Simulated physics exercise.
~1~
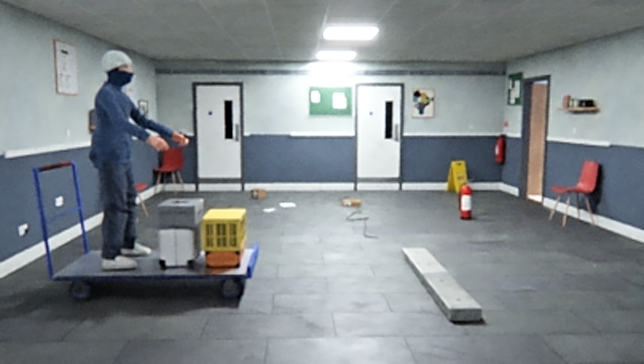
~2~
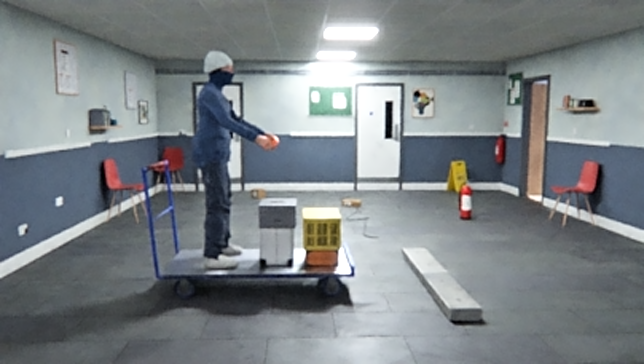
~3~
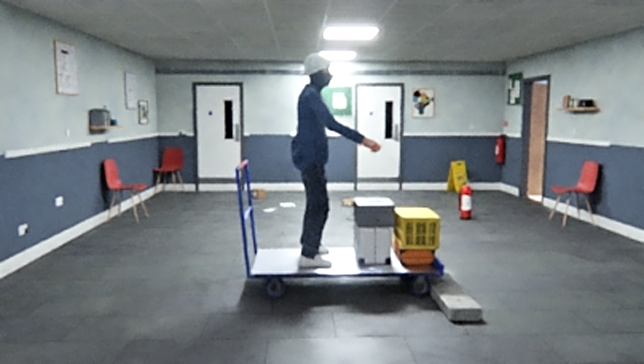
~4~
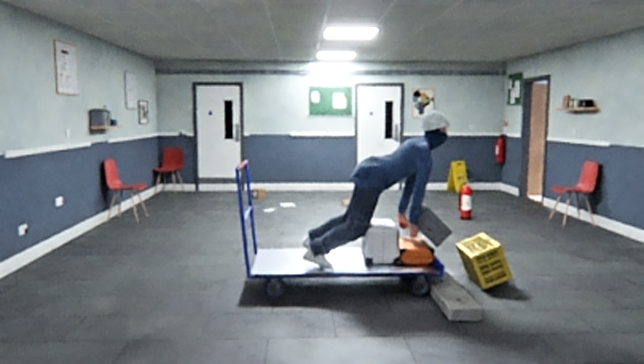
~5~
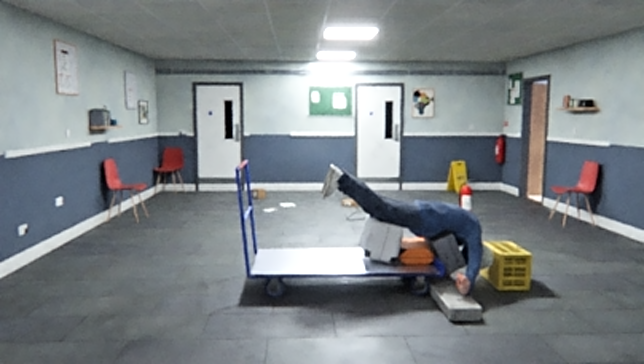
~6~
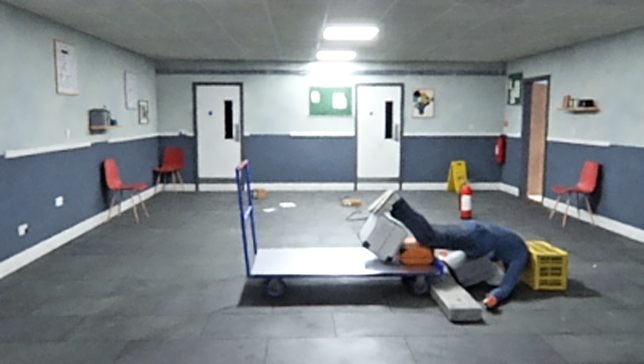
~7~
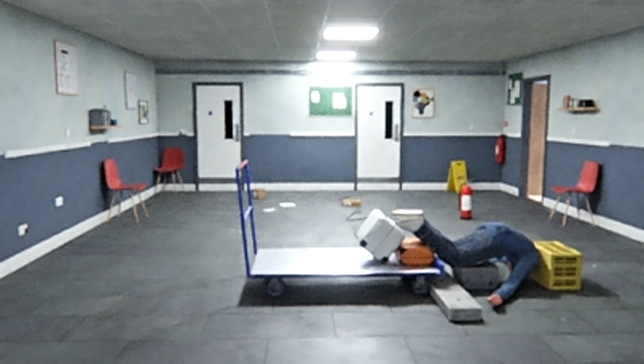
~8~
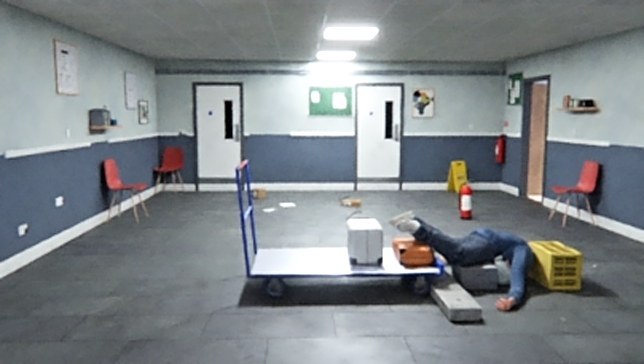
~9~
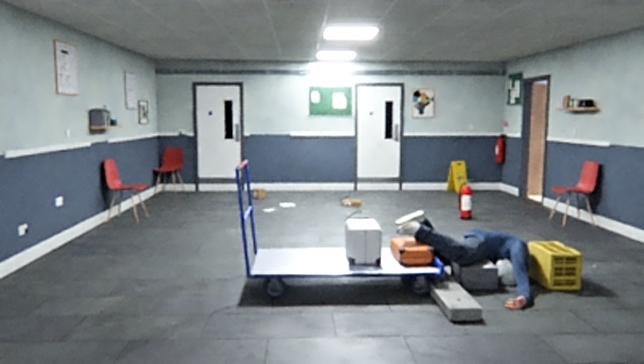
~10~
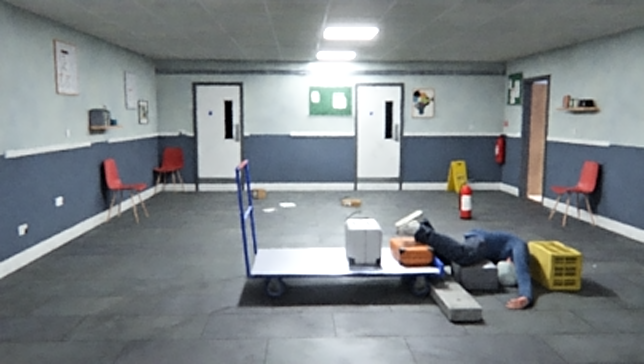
We see a person standing on a flat trolley rolling right until it stops abruptly at a low kerb; the rider pitches over the front with a yellow crate and grey toolbox, ending slumped on the floor, while the white and orange cases stay on the deck.
